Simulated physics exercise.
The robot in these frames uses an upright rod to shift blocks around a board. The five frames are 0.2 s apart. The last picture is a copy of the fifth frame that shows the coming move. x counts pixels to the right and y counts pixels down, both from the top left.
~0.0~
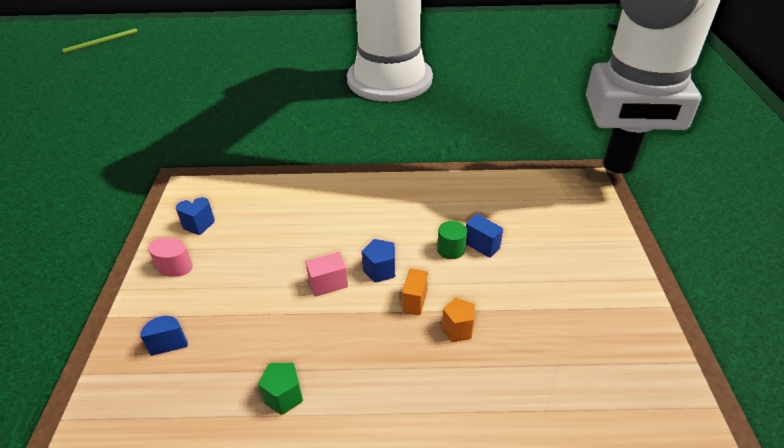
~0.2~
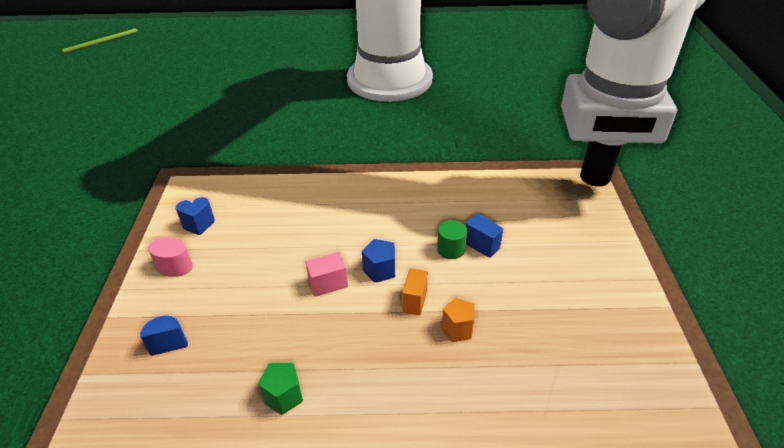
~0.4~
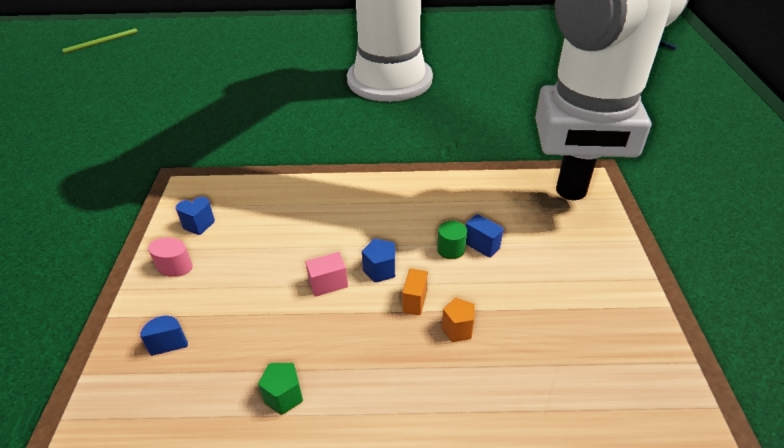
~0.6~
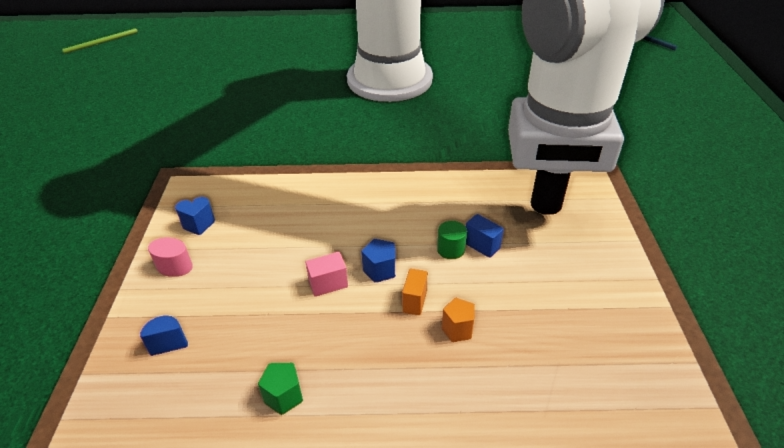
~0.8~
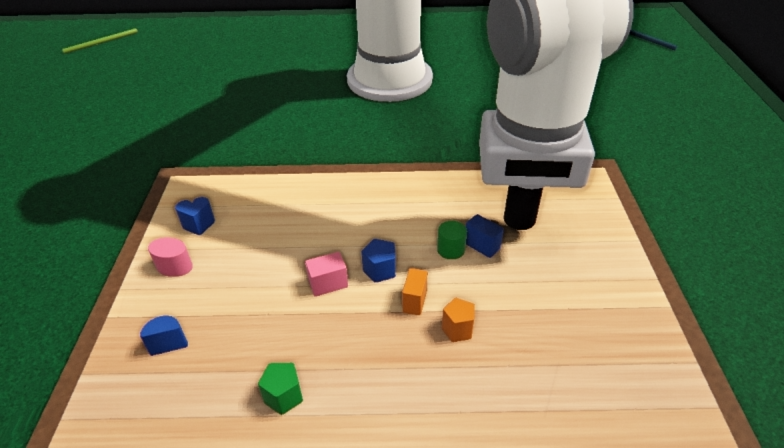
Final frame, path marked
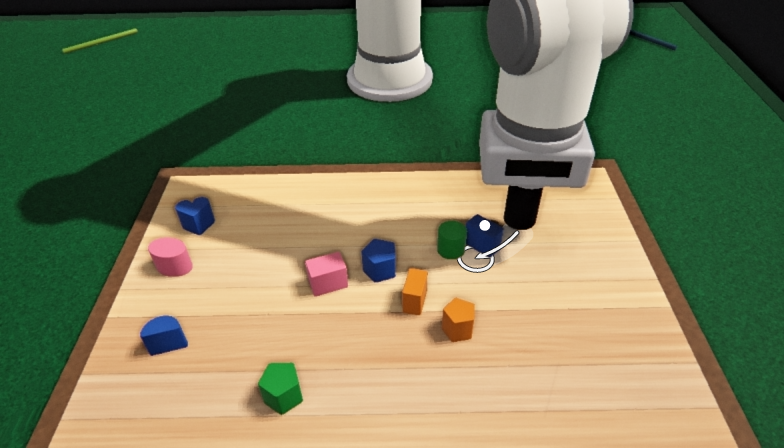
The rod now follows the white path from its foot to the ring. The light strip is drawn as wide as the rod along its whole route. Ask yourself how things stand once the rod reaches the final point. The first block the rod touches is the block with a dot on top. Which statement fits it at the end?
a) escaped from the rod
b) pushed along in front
It's b.
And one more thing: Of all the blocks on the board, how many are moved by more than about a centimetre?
Shifted over 1 cm: Two.
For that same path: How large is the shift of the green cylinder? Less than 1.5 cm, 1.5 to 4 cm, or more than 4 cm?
Band: 1.5 to 4 cm.
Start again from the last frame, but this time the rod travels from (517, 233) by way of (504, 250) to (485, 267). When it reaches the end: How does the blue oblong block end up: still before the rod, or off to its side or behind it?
It is gone from the front.
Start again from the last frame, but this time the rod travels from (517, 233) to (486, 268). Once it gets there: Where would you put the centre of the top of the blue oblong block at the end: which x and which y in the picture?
When the path ends, it will be at (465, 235).
The drawn path runs from (517, 233) over (506, 243) and (492, 251) to (476, 258); the dot is on the blue oblong block.
The first path, step by step. Halfway along, rod at (501, 235); blue oblong block at (476, 230), turned 45° clockwise.
At the end, rod at (477, 245); orange oblong block not moved; green cylinder at (426, 231); blue oblong block at (450, 239), turned 60° clockwise.
